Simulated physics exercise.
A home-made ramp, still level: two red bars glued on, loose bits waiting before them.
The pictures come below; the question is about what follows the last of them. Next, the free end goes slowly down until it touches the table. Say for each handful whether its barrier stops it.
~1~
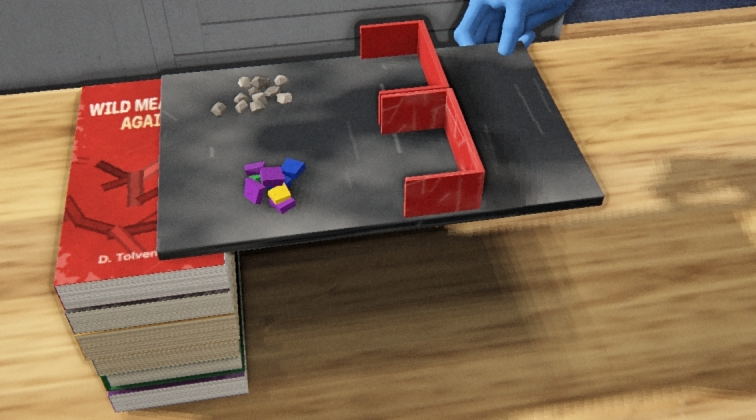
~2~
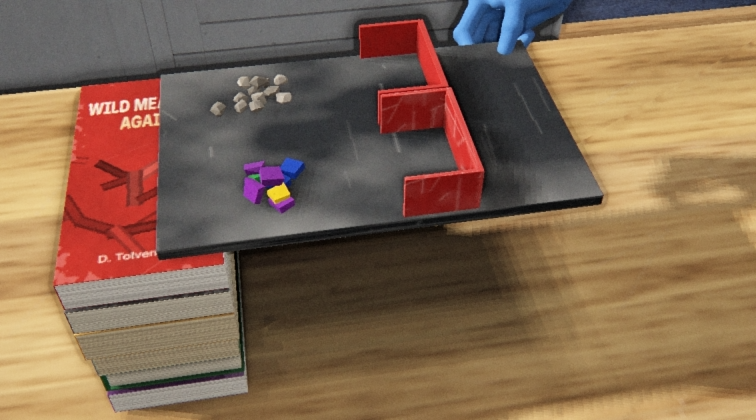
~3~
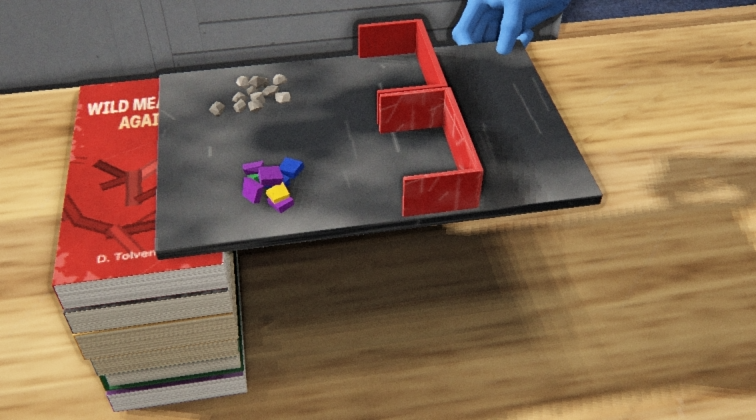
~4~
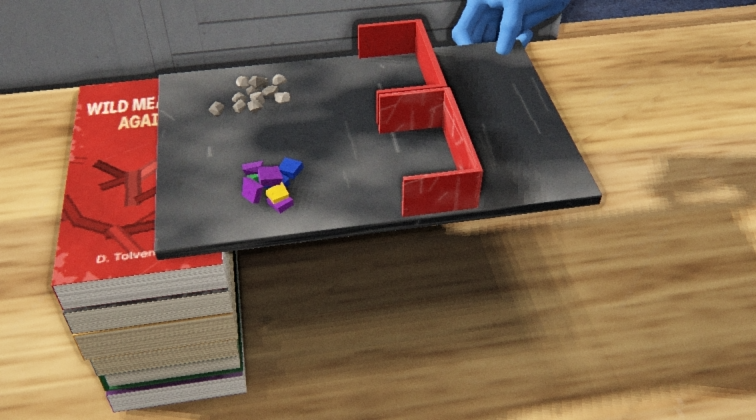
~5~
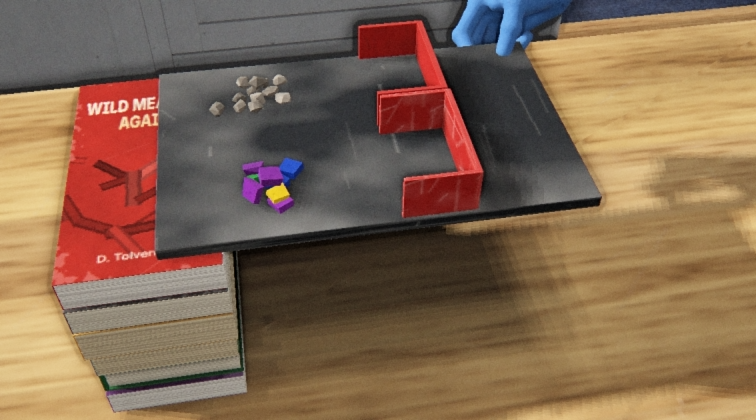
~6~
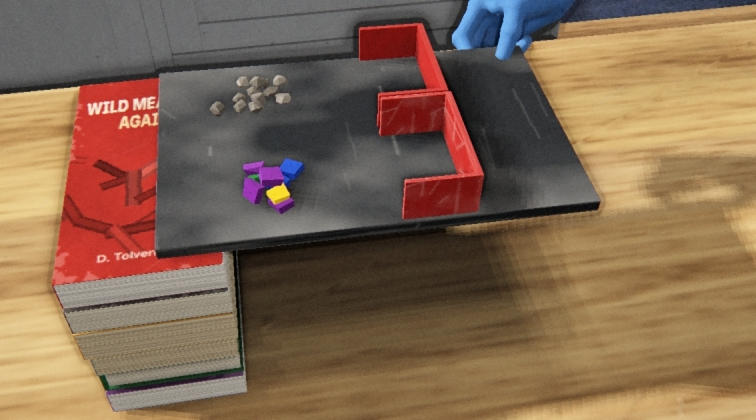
Front handful - yes, the barrier stops it. Back handful - yes, the barrier stops it.
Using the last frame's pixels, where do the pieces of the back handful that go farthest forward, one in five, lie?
Roughly (391, 188).
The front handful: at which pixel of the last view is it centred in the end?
Around (407, 256).
Then, 0.39 s past the last view, board sloping at 11°; front handful where it was; back handful where it was.
Then, 0.88 s past the last view, board sloping at 26°; front handful where it was; back handful on its way down.
Then, 1.41 s past the last view, board resting at 37°; front handful has reached its bar; back handful has reached its bar.
Finally, board resting at 37°; front handful gathered behind its bar; back handful gathered behind its bar.
